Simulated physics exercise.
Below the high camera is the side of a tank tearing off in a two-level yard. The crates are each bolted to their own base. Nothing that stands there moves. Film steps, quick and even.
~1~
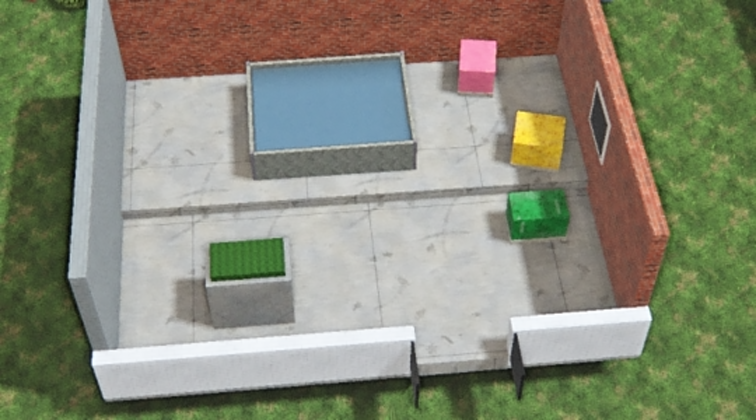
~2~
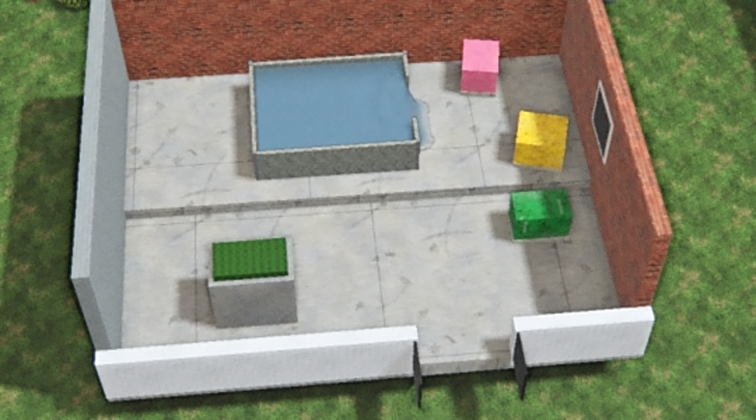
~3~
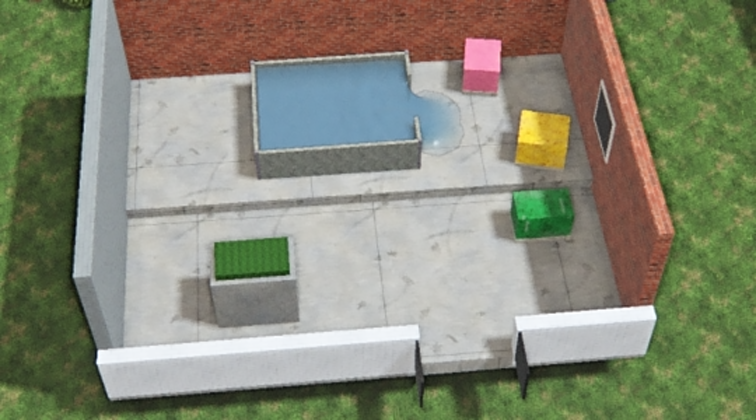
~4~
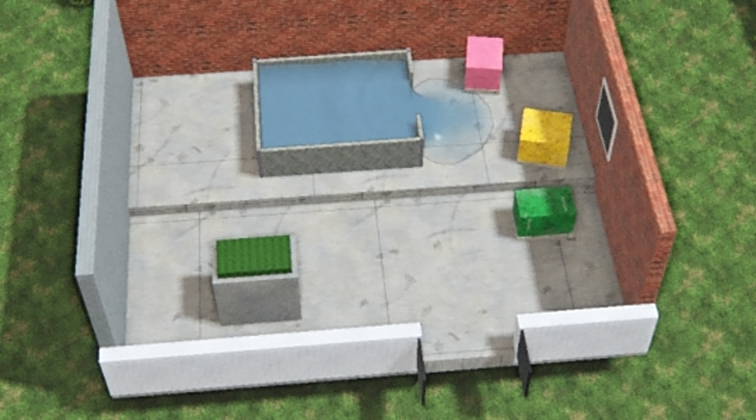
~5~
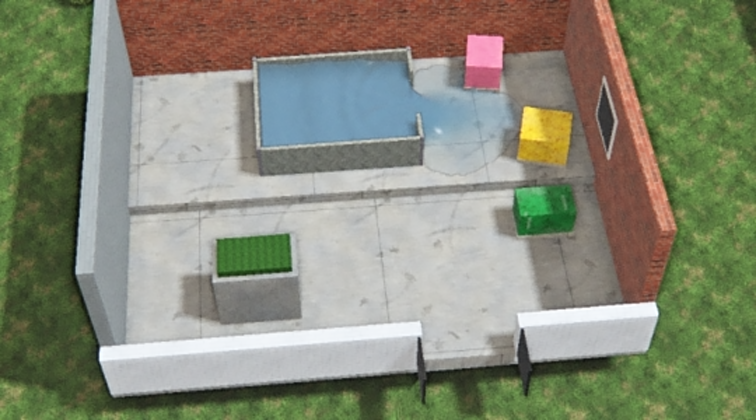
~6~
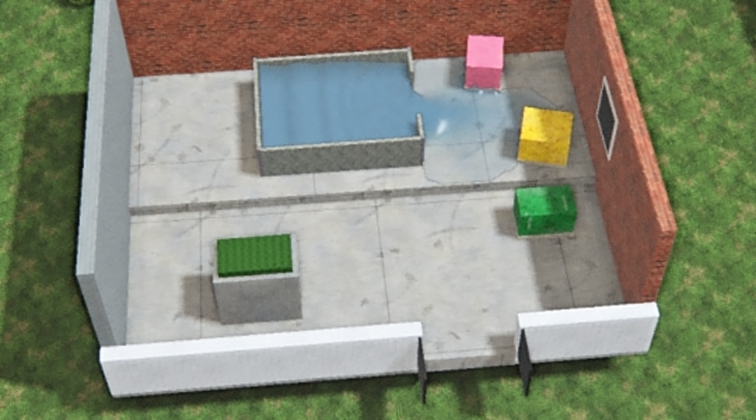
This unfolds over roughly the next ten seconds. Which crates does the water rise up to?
In the end I expect the pink crate to get touched, I expect the green crate to get touched, I expect the yellow crate to get touched.
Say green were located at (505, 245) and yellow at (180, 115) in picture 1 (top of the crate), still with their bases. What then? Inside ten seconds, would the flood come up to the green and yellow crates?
The green one is drenched; the yellow one stays untouched.
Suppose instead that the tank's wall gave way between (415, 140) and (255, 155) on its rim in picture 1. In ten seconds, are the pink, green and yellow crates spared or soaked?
Result: Pink crate is not reached; green crate is swamped; yellow crate is not reached.
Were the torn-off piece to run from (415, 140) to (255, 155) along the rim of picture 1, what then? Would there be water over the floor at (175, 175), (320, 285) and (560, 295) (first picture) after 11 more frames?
Spot one spared, spot two inundated, spot three inundated.
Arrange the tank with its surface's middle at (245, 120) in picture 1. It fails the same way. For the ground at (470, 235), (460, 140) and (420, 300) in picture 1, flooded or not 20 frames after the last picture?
As listed: Under water, wet, clear.
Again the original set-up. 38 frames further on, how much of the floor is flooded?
Near 60 in a hundred.
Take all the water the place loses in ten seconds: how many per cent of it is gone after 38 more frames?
About 30 %.
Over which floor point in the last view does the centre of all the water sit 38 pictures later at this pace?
About (435, 150) in the last view.
A moment on, water covers 15 % of the floor; the pink crate water round its plinth, the green crate water round its plinth, the yellow crate water round its plinth.
Next, water covers 20 % of the floor; the pink crate water round its plinth, the green crate water round its plinth, the yellow crate water round its plinth.
Then, water covers 40 % of the floor; the pink crate water round its plinth, the green crate water round its plinth, the yellow crate water round its plinth.
Later, water covers 60 % of the floor; the pink crate water round its plinth, the green crate water round its plinth, the yellow crate water round its plinth.
In the end, water covers 85 % of the floor; the pink crate was topped, the green crate was topped, the yellow crate was topped.
